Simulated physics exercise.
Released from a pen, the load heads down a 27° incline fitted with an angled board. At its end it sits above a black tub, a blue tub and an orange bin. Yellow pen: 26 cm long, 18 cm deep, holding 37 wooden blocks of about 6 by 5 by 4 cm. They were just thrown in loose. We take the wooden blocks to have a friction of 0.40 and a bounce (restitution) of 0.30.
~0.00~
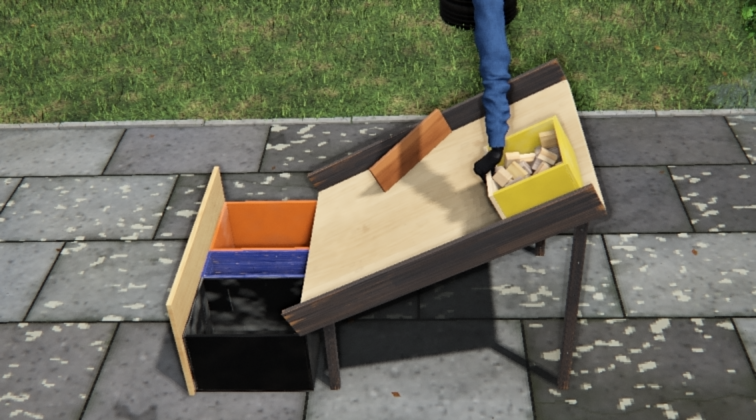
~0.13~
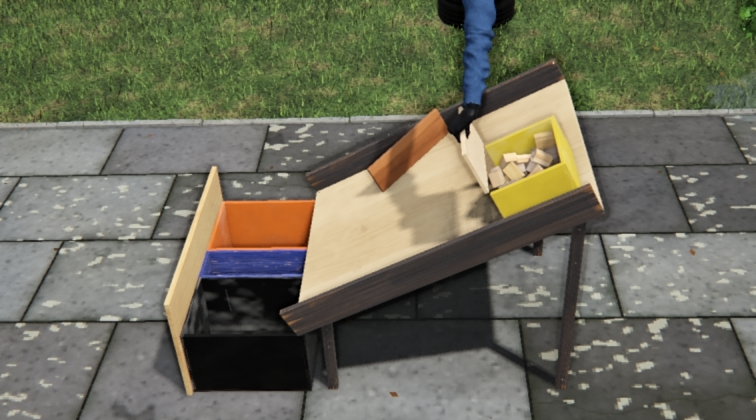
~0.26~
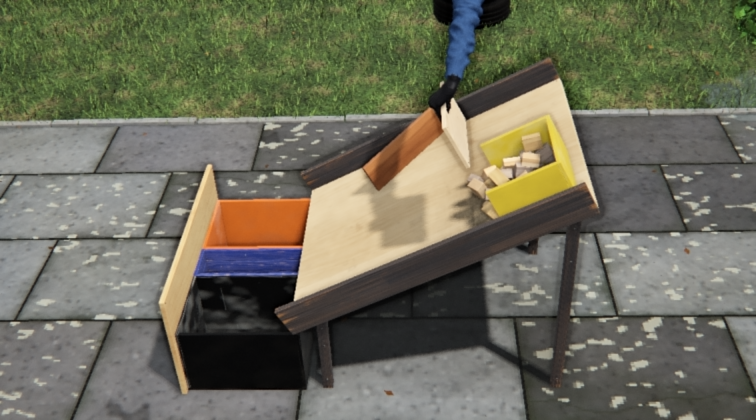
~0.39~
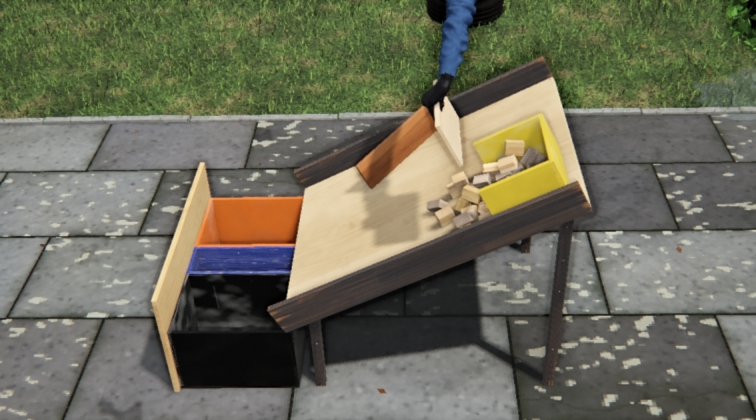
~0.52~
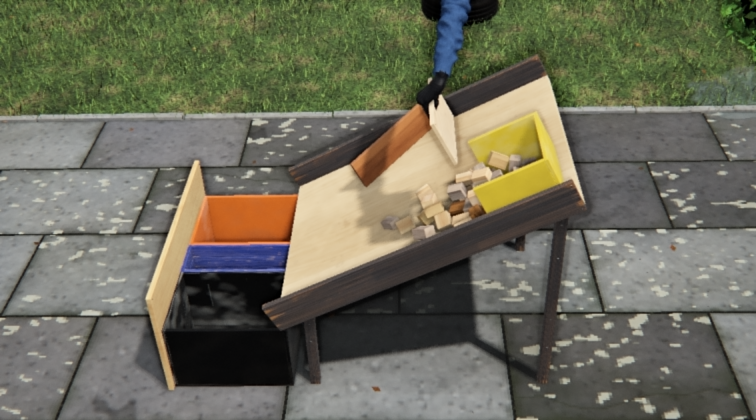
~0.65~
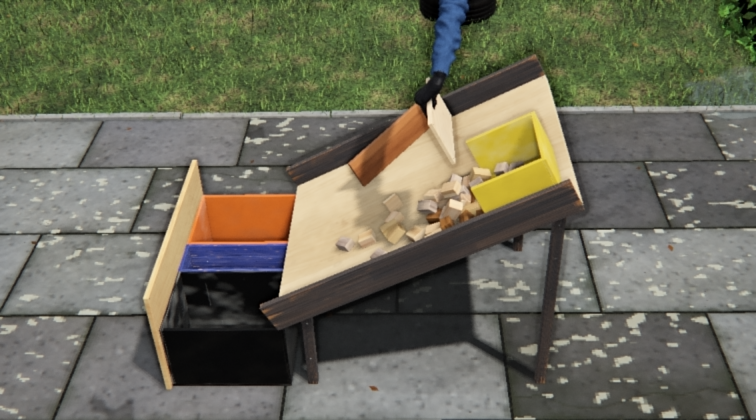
Wooden blocks sliding leftward from a yellow pen down a sloping board after a gloved hand lifts away its end panel.
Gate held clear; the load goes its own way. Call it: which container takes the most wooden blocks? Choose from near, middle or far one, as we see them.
Near.
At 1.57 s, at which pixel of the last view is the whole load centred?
Somewhere near (227, 334) in the last picture's pixels.
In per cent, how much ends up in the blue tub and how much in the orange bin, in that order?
Roughly 5 and 0 per cent.
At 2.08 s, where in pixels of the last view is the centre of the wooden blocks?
The middle lies close to (211, 343).
After 0.88 s, 3 still in the yellow pen, 1 in the black tub and 33 on the slope.
After 1.16 s, 6 in the black tub, 1 in the blue tub, 27 on the slope and 3 in the air.
After 1.57 s, 24 in the black tub, 2 in the blue tub, 7 on the slope and 4 in the air.
When it is over (at 2.08 s), 35 in the black tub and 2 in the blue tub.
